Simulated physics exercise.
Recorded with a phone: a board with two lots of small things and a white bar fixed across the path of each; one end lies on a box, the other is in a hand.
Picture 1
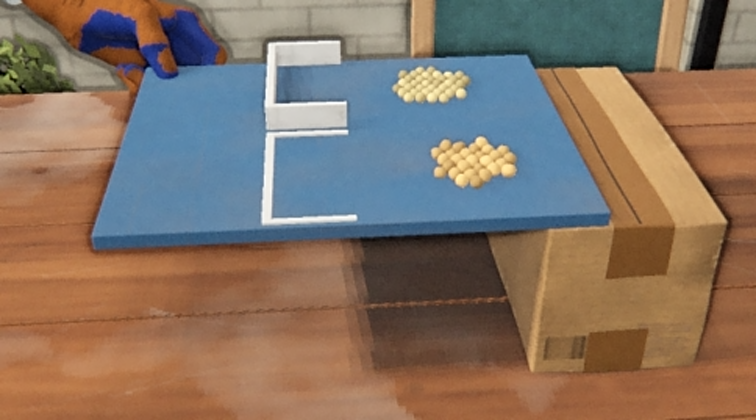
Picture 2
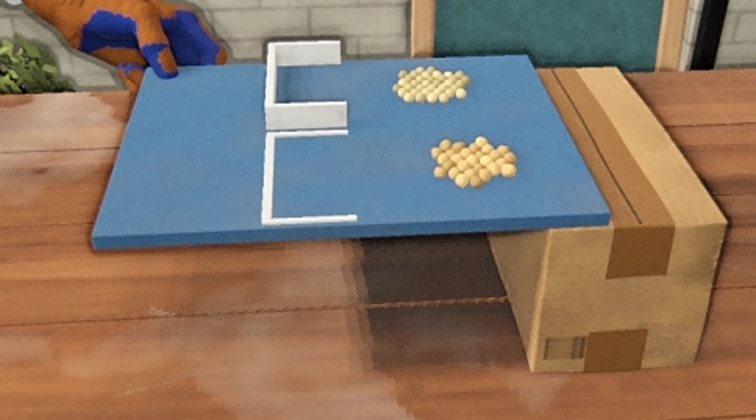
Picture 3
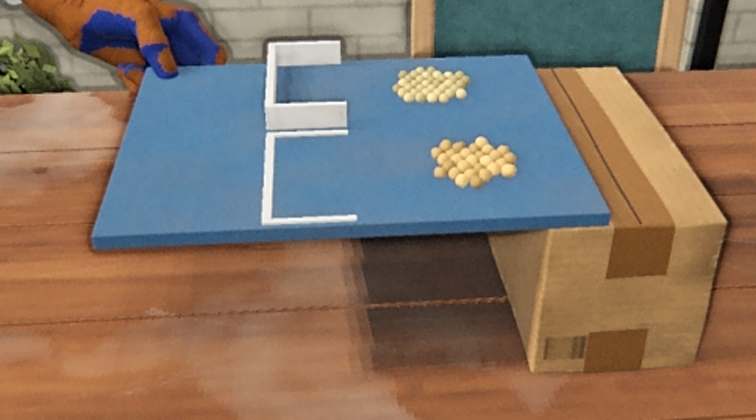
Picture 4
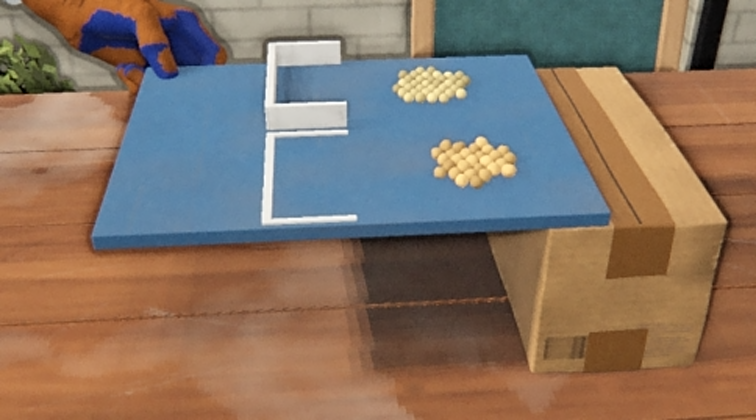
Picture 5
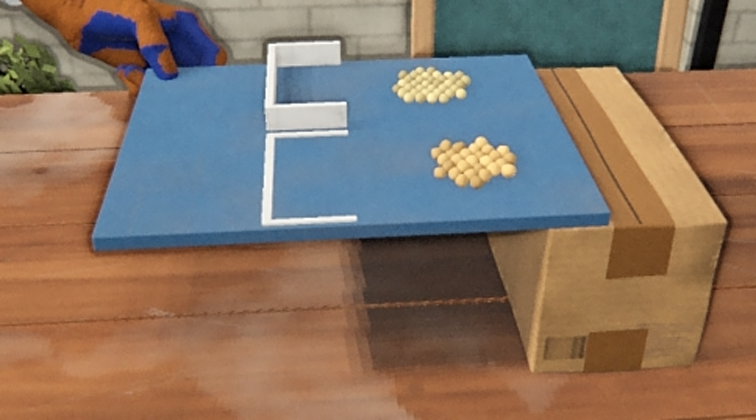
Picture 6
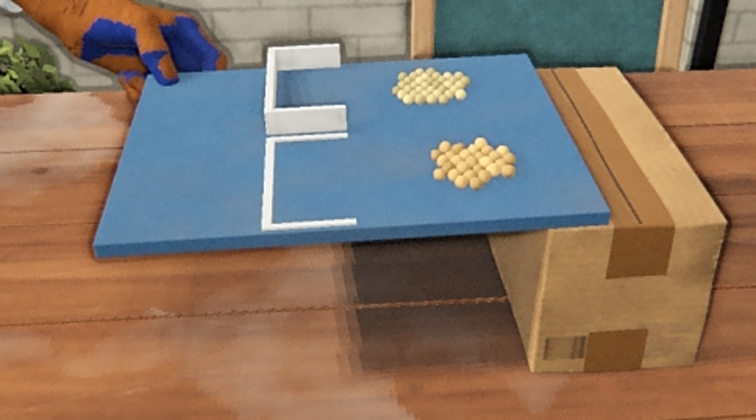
The clip opens on a blue board lying level, its right end on a cardboard box and its left end held by a hand in orange and blue, with two small piles of round, pale pieces to the right of white bars. For most of the clip nothing moves, then the hand lowers the left end very slightly while the piles stay still.
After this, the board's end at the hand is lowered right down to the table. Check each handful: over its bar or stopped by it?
I expect the near handful to end up beyond its barrier. I expect the far handful to be kept back by its barrier.
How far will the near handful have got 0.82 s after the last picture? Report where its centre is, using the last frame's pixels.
Its centre lies roughly at (388, 205).
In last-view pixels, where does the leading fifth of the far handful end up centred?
It ends up near (301, 178) in the last view.
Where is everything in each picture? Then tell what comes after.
In the first picture, held end of the board at (110, 234), level; box at (579, 205), nearly half as high as the board is long; near handful at (472, 162), some dried chickpeas; far handful at (426, 85), some soya beans; near bar at (269, 175), much lower than a piece; far bar at (272, 84), taller than the pieces.
In the second picture, held end of the board at (110, 234), level; far handful at (426, 85).
In the third picture, held end of the board at (110, 234), level; near handful at (472, 162).
In the fourth picture, held end of the board at (110, 234), level; far handful at (426, 85).
In the fifth picture, held end of the board at (111, 235), level; near handful at (472, 162).
In the sixth picture, held end of the board at (112, 242), down by 1°; box at (579, 205); near handful at (472, 163), not moving; far handful at (426, 86), not moving; near bar at (269, 180); far bar at (271, 89).
Then, 0.36 s after the last picture, board sloping at 9°; near handful where it was; far handful where it was.
Then, 0.82 s after the last picture, board sloping at 19°; near handful on its way down; far handful has reached its bar.
Then, 1.31 s after the last picture, board resting at 27°; near handful nearly all past its bar; far handful has reached its bar.
At rest, board resting at 27°; near handful nearly all past its bar; far handful gathered behind its bar.
